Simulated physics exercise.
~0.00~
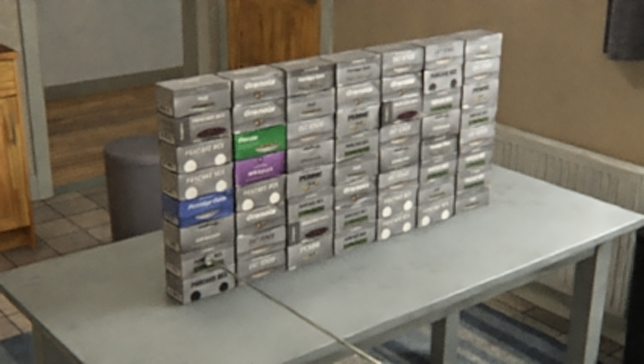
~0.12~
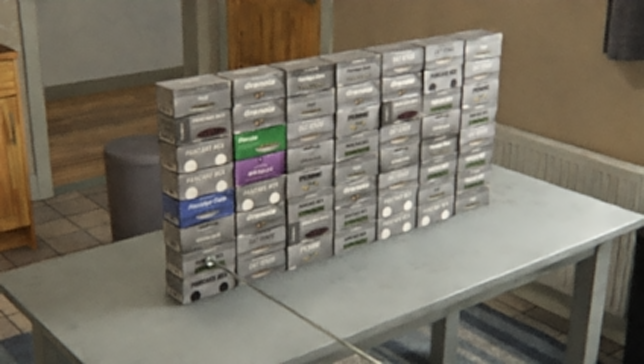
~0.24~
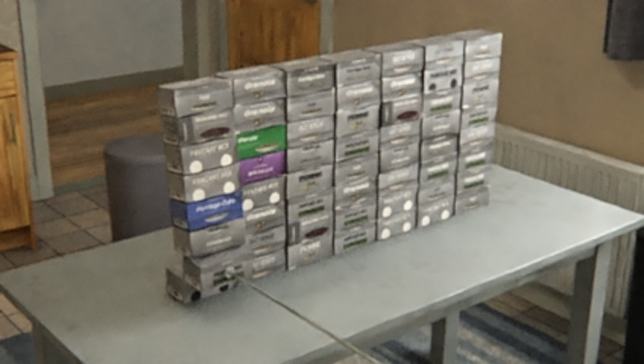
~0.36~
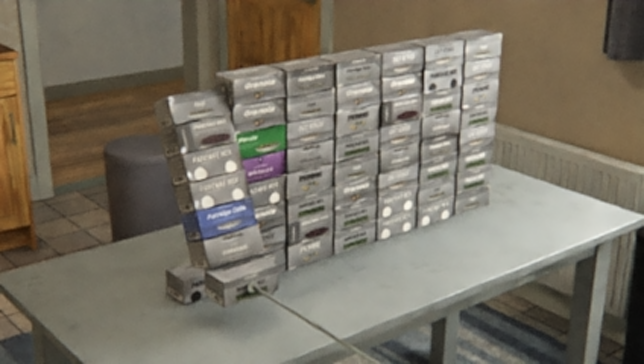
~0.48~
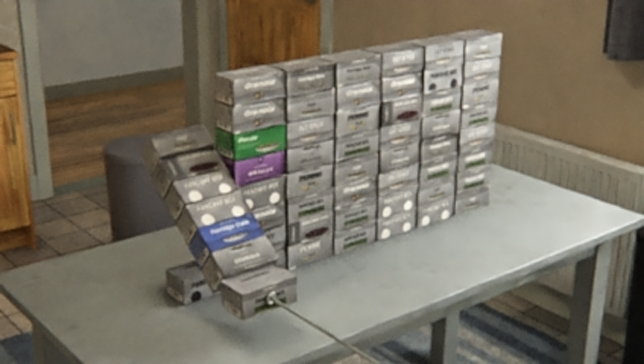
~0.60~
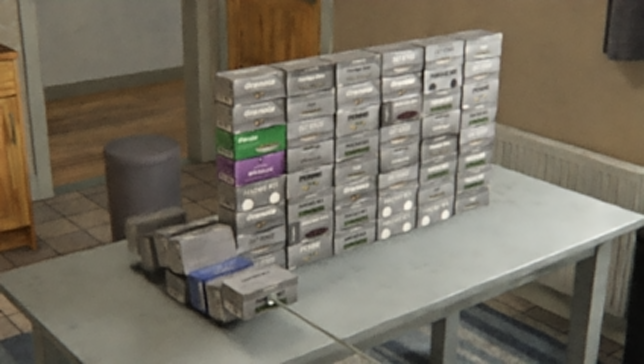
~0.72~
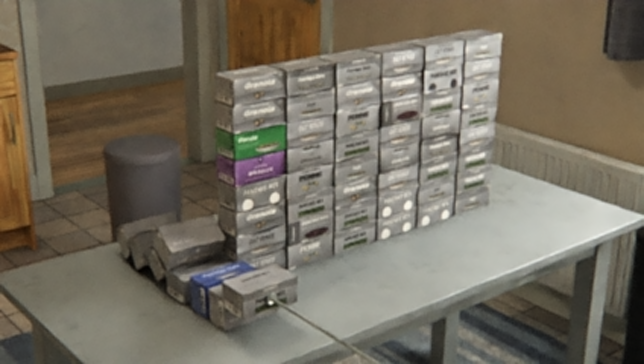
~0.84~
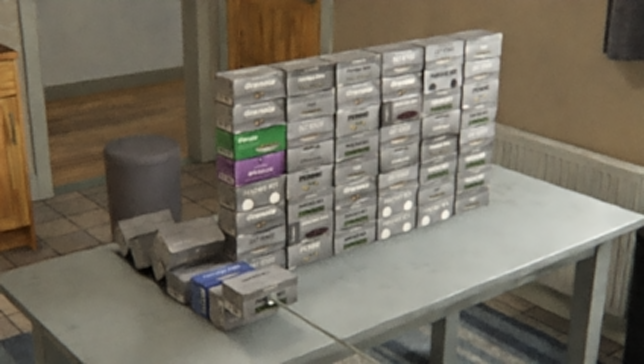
A thin metal arm draws a grey packet out from low in the near left column of a wall of stacked packets, standing on a grey table in a room seen from slightly above. Most packets are grey, with a blue one in that end column and a green one above a purple one in the next. As the pulled packet slides toward the lower right, the column above it shifts, leans left and topples. Its packets land in a tumbled row across the table's left end, the blue one on its side. The remaining columns stay standing, green and purple packets still in place.
